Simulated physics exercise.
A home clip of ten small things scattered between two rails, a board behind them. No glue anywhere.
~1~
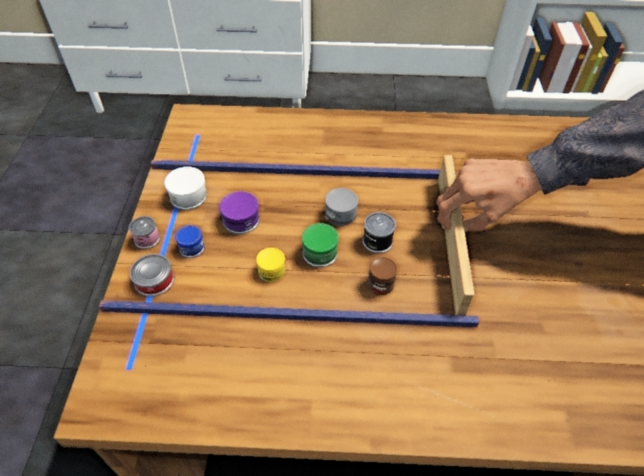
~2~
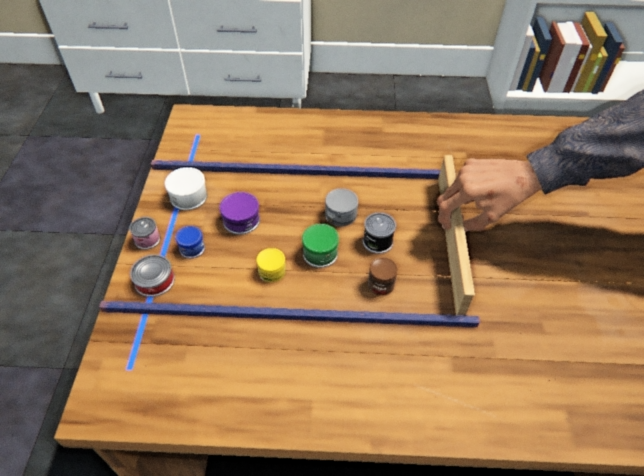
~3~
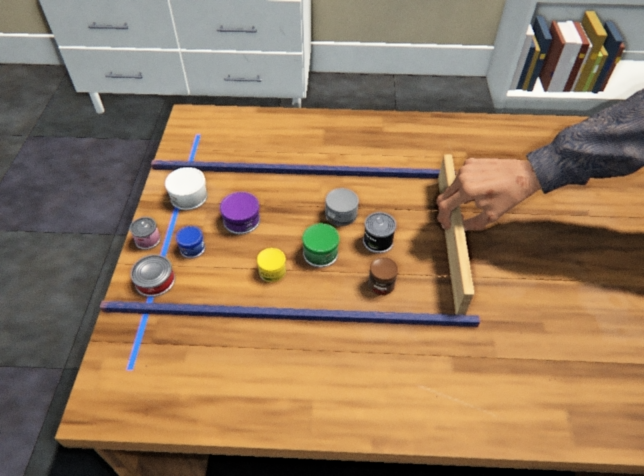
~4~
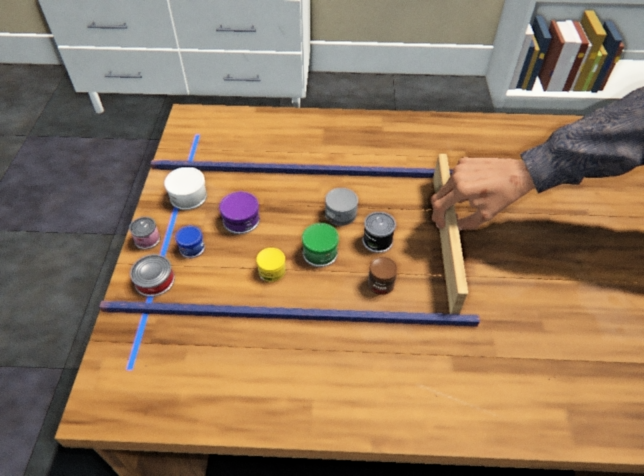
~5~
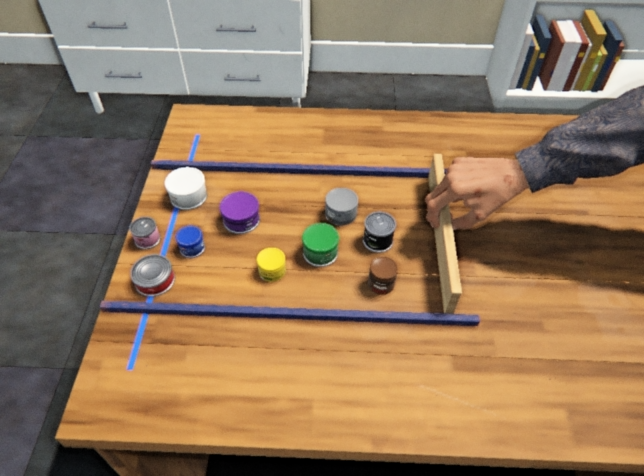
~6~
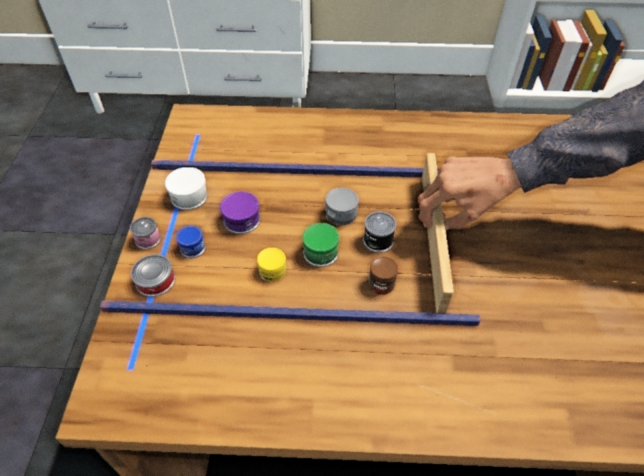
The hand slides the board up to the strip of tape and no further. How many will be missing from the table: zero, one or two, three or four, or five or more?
In the end the number that fall off is three or four.
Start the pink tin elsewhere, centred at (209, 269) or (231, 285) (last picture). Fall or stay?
In turn it tumbles off; stays on.
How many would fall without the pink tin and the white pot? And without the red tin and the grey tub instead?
First 2, then 1.
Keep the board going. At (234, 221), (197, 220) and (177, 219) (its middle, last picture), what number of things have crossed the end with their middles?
It would be 0, 0 and 2.
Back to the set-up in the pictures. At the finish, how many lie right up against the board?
That makes 4.
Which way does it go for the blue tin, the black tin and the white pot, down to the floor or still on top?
The blue tin is lost, the black tin survives, the white pot stays on.
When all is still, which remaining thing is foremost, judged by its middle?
That is the yellow tub.
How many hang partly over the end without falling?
2 of them.
A little later, none off yet; pink tin at rest near (146, 233); red tin at rest near (154, 275); white pot at rest near (187, 189).
Next, none off yet; pink tin moving near (143, 232); red tin shifted a little near (130, 276); white pot shifted a little near (179, 184).
When it is over, the number that fall off is three or four; down, purple tin, blue tin, red tin and pink tin.
